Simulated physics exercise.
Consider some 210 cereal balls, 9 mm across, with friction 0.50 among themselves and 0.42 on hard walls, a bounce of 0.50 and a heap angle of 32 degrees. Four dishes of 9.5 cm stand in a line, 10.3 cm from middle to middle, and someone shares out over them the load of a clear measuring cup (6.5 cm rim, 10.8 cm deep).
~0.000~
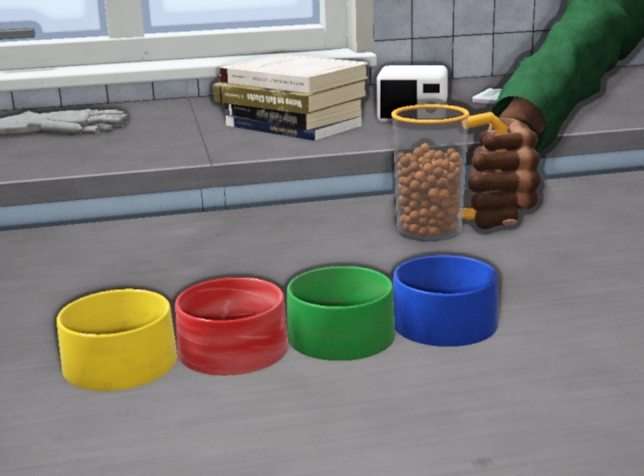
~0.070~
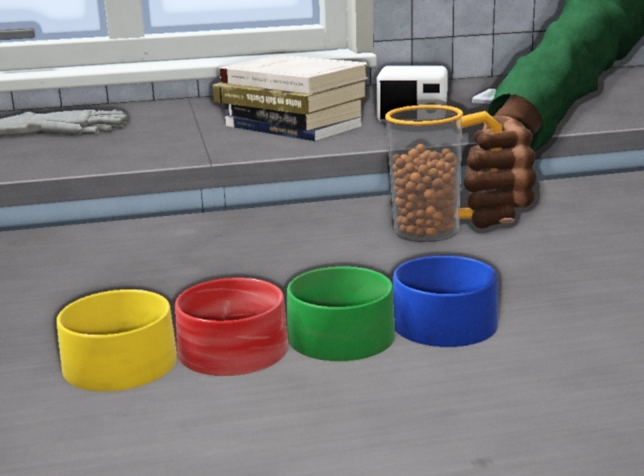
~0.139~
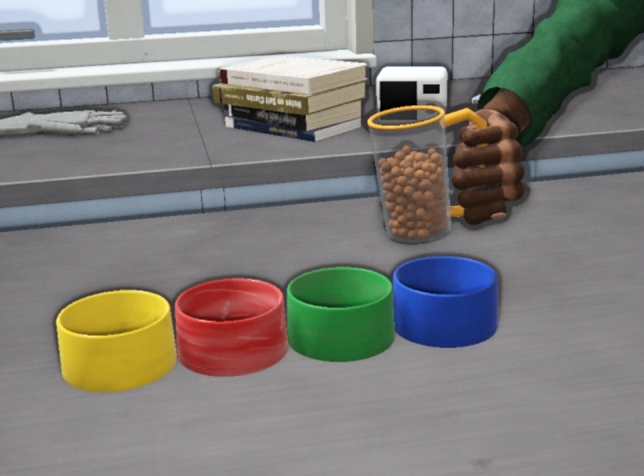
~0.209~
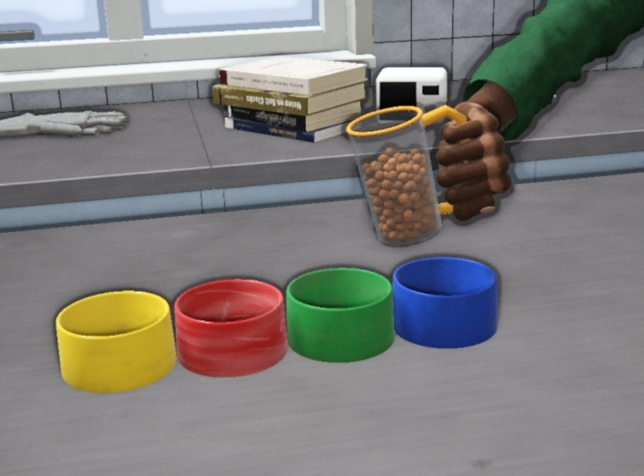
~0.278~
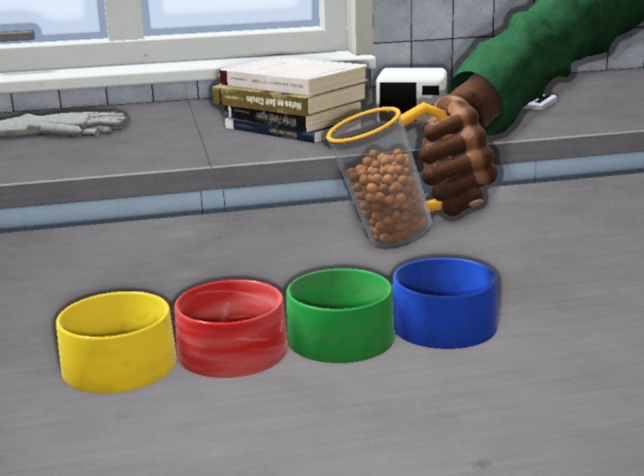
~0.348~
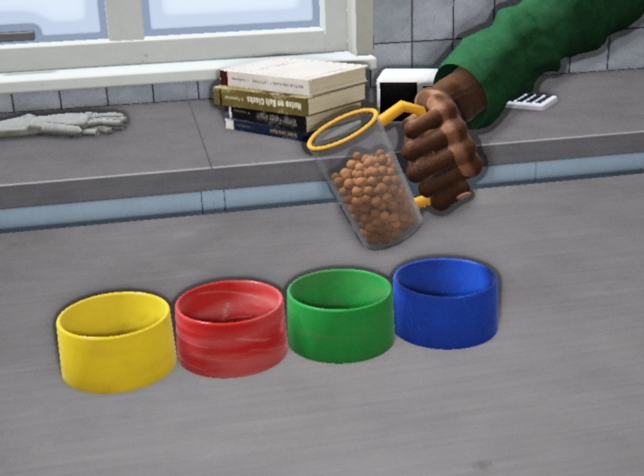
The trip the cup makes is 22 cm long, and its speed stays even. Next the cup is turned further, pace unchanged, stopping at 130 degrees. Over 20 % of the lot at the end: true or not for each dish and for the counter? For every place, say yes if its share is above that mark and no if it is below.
Red dish: No, blue dish: No, green dish: No, yellow dish: Yes, counter: No.
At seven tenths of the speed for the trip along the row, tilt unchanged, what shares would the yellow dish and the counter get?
The shares would then be yellow 100 and counter 0.
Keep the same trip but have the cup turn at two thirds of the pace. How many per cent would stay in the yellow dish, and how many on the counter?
Shares - yellow: 100, counter: 0.
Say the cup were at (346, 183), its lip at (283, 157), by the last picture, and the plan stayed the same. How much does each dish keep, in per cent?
Per cent kept: Red 0, blue 0, green 0, yellow 100.
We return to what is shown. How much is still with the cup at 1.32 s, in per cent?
Around 90 per cent of the load.
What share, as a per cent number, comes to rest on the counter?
Some 0 per cent.
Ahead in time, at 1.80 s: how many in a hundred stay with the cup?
0 %.
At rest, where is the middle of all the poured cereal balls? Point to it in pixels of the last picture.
Close to pixel (117, 346).
After 0.93 s, tilt 74 degrees; cup holds 100 %.
After 1.32 s, tilt 107 degrees; cup holds 90 %, yellow 5 %.
After 1.80 s, tilt 130 degrees; cup holds 0 %, yellow 100 %.
In the end, at 2.2 s, red 0 %, blue 0 %, green 0 %, yellow 100 %, counter 0 %.
